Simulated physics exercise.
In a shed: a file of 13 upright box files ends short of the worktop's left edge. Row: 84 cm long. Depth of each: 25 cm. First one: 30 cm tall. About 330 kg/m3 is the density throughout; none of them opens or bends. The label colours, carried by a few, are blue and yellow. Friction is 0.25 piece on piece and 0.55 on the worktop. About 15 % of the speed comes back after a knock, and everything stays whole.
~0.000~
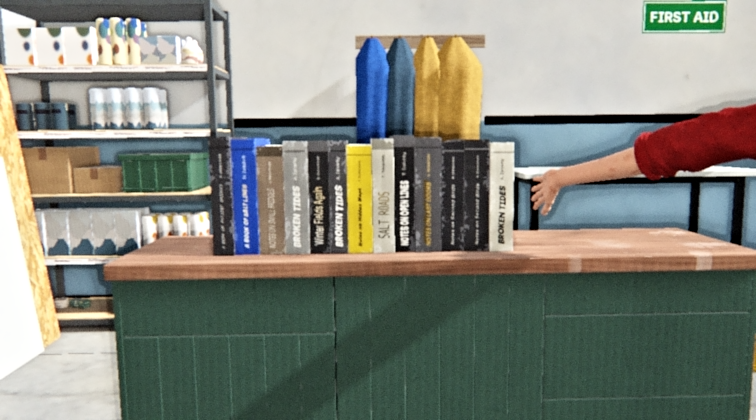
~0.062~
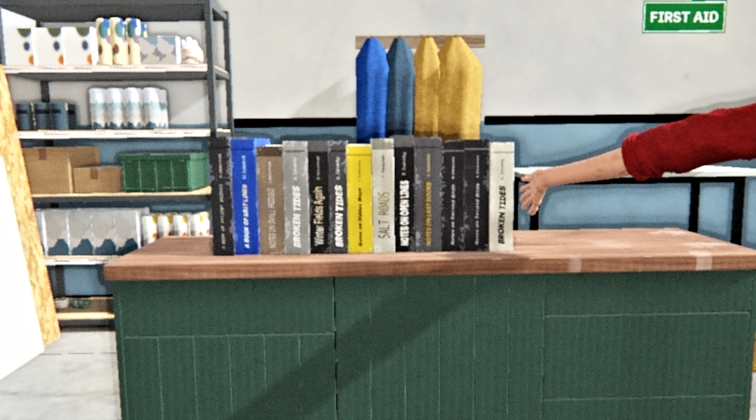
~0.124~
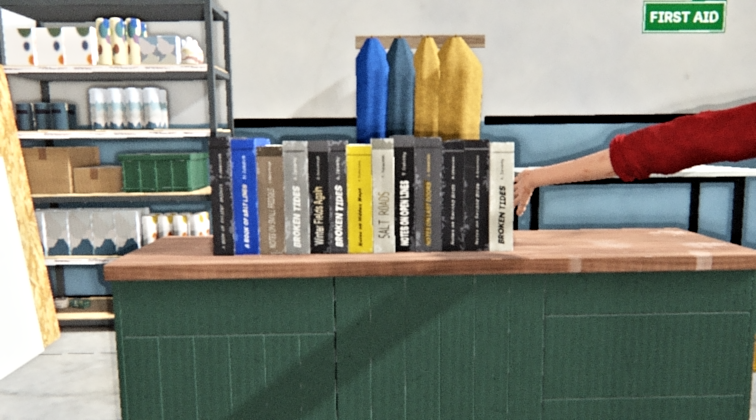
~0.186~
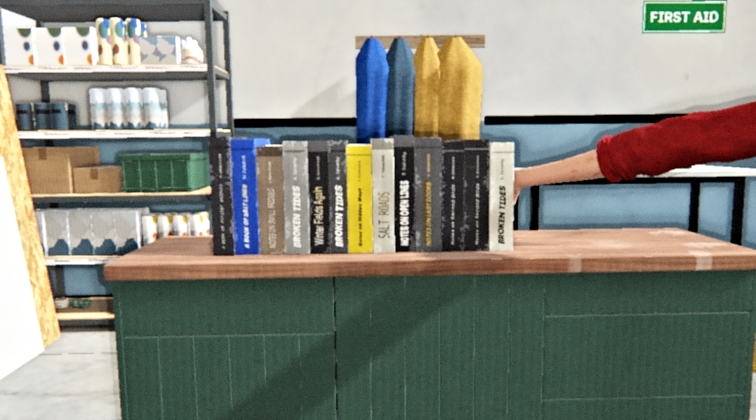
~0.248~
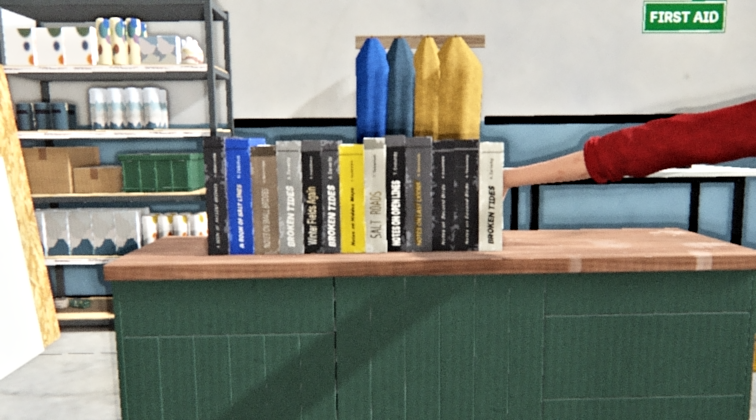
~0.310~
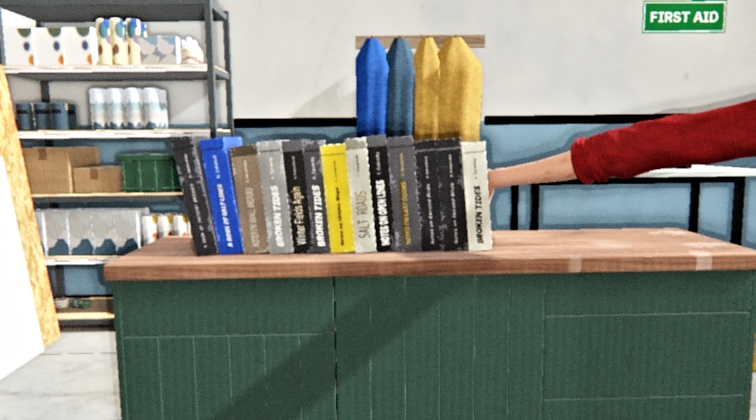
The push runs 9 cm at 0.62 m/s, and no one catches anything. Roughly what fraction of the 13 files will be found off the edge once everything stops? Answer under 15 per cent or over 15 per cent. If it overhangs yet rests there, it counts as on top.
Roughly under 15 per cent.
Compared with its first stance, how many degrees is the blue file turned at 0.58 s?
I'd put it at roughly 50 degrees away from its starting angle.
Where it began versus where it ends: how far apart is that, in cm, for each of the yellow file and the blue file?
The yellow one ends around 20 cm from its start and the blue one around 40 cm.
Around 0.37 s, none of the 13 files off the edge, 13 disturbed; blue file tipped 13°; yellow file tipped 10°.
Around 0.40 s, none of the 13 files off the edge, 13 disturbed; blue file tipped 19°; yellow file tipped 15°.
Around 0.58 s, none of the 13 files off the edge, 13 disturbed; blue file tipped 49°; yellow file tipped 27°.
Around 0.82 s, 1 of the 13 files off the edge; blue file on its side; yellow file tipped 28°.
Finally (1.2 s), 1 of the 13 files off the edge; blue file on its side; yellow file tipped 28°. That is 8 per cent. Seen by the last camera, middles, blue file near (139, 238), yellow file near (309, 197).
